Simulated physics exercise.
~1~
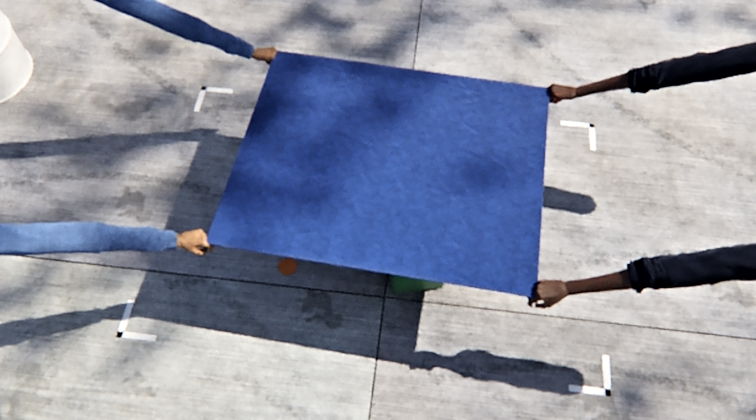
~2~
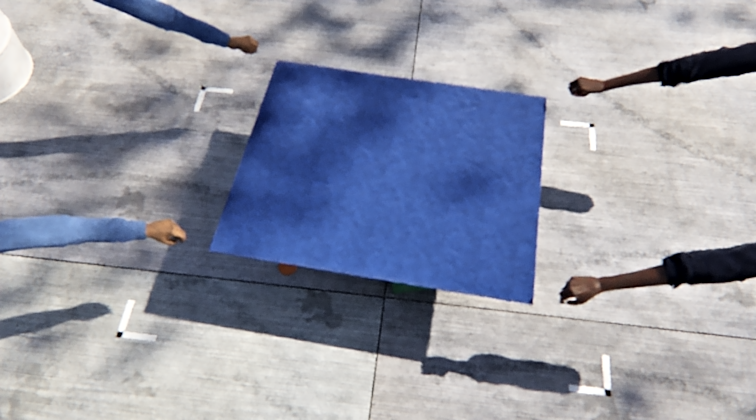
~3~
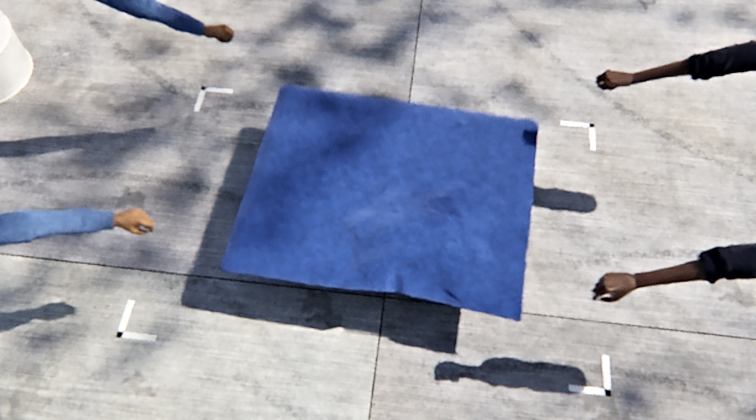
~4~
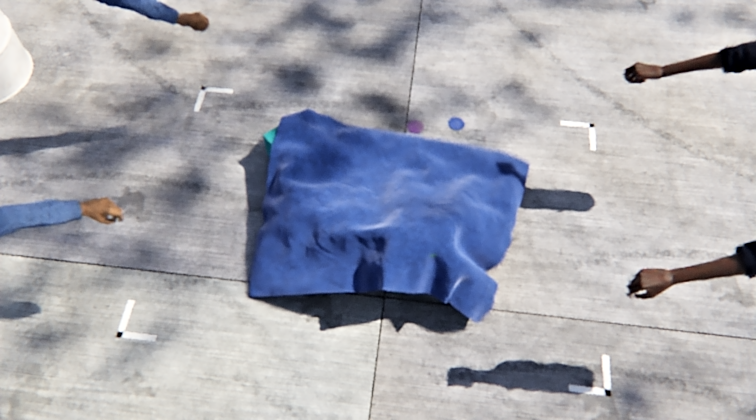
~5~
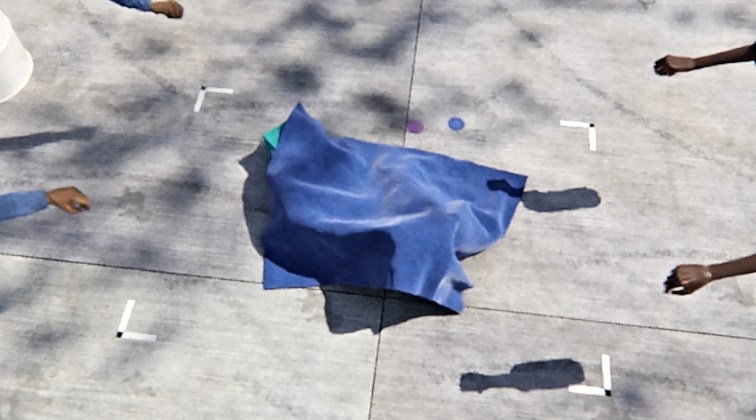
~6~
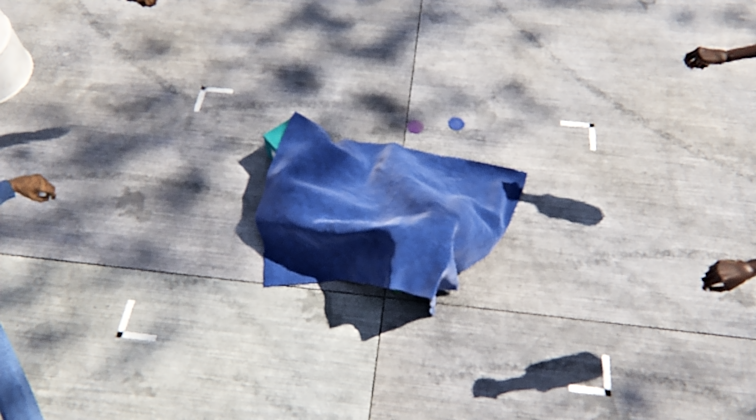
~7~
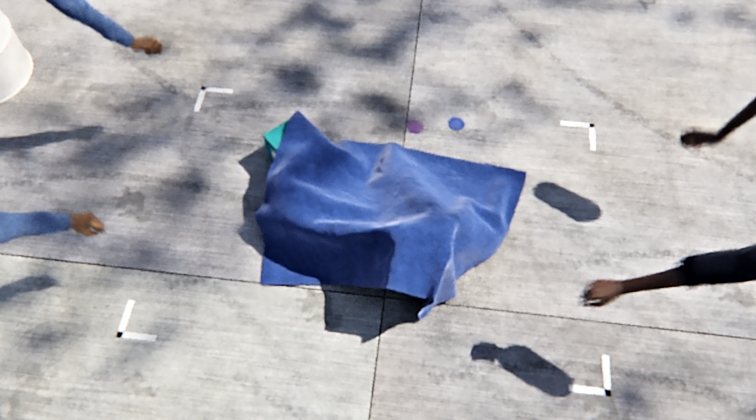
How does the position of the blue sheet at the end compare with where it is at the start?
At the start the sheet is held up flat between the four hands, and by the end it has dropped lower and lies draped in folds over the objects beneath it.
